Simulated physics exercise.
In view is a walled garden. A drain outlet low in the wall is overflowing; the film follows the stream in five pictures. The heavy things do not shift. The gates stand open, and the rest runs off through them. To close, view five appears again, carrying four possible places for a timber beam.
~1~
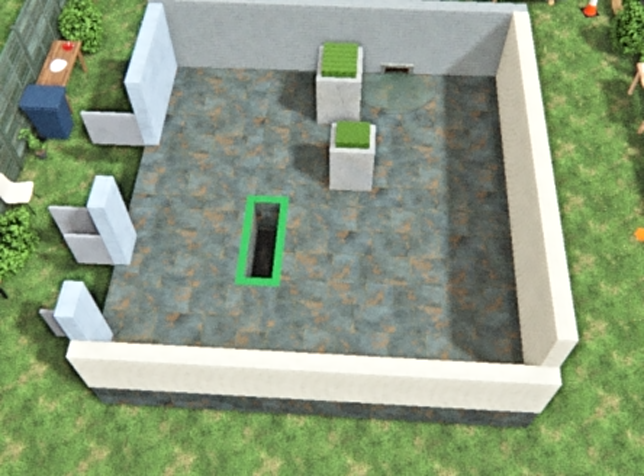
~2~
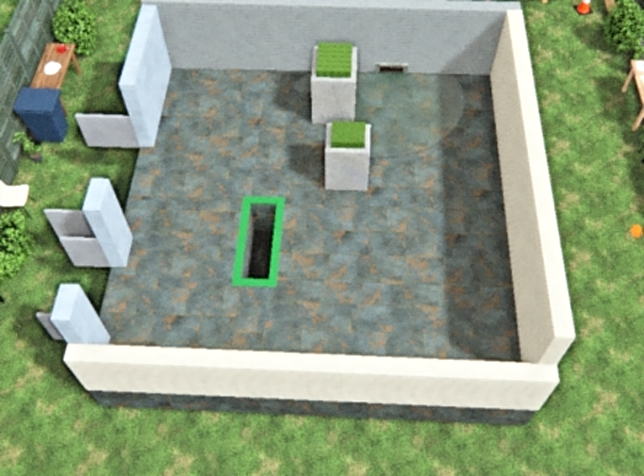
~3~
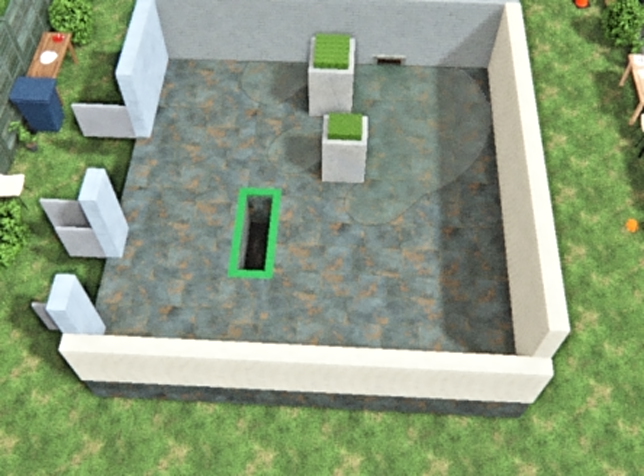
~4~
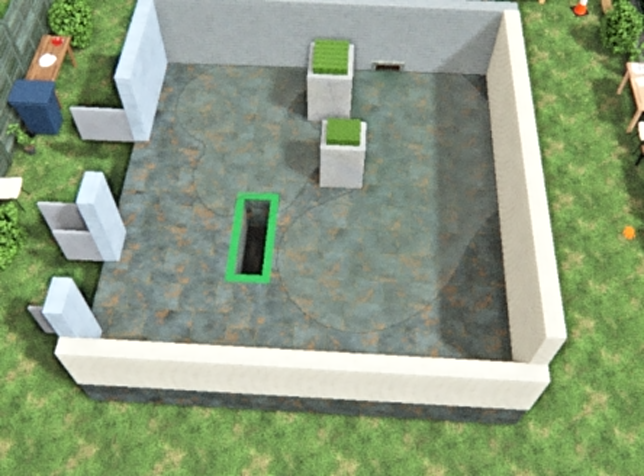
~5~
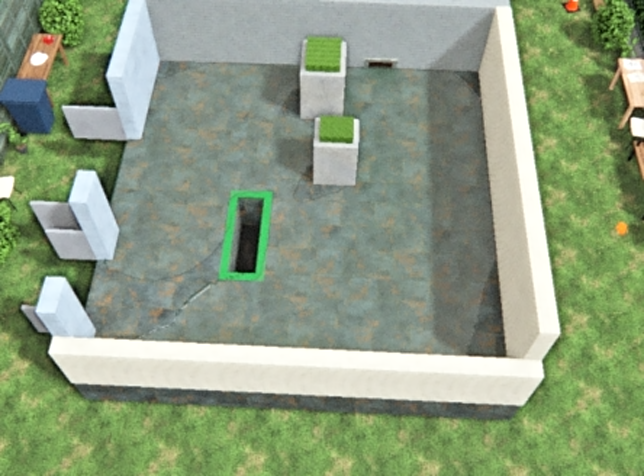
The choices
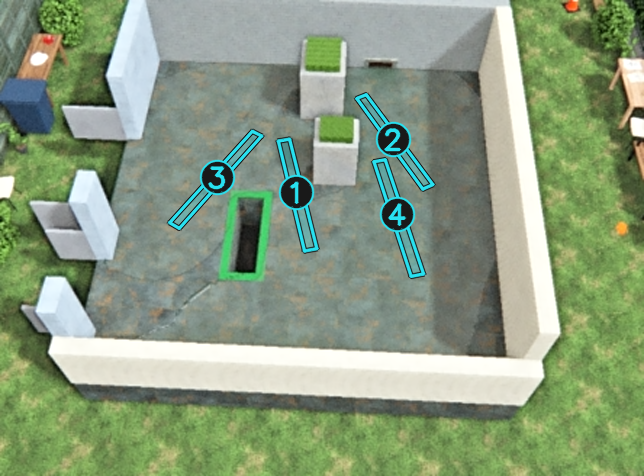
A walled garden with open gates on the left had water spread from an outfall in the back wall, around two grass-topped blocks and across most of the floor, reaching the green-edged gully.
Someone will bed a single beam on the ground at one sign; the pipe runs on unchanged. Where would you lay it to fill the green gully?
Choose 3.
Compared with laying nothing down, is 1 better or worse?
It is worse.
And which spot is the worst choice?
The answer is 1.
On the marked copy, 1 from (283, 140) to (310, 249); 2 from (361, 96) to (427, 186); 3 from (174, 225) to (256, 133); 4 from (379, 160) to (417, 275).
Choosing 1, about 6 % of the stream runs into the green gully, about 94 % out by the gates.
Choosing 2, about 10 % of the stream runs into the green gully, about 90 % out by the gates.
Choosing 3, about 18 % of the stream runs into the green gully, about 82 % out by the gates.
Choosing 4, about 12 % of the stream runs into the green gully, about 88 % out by the gates.
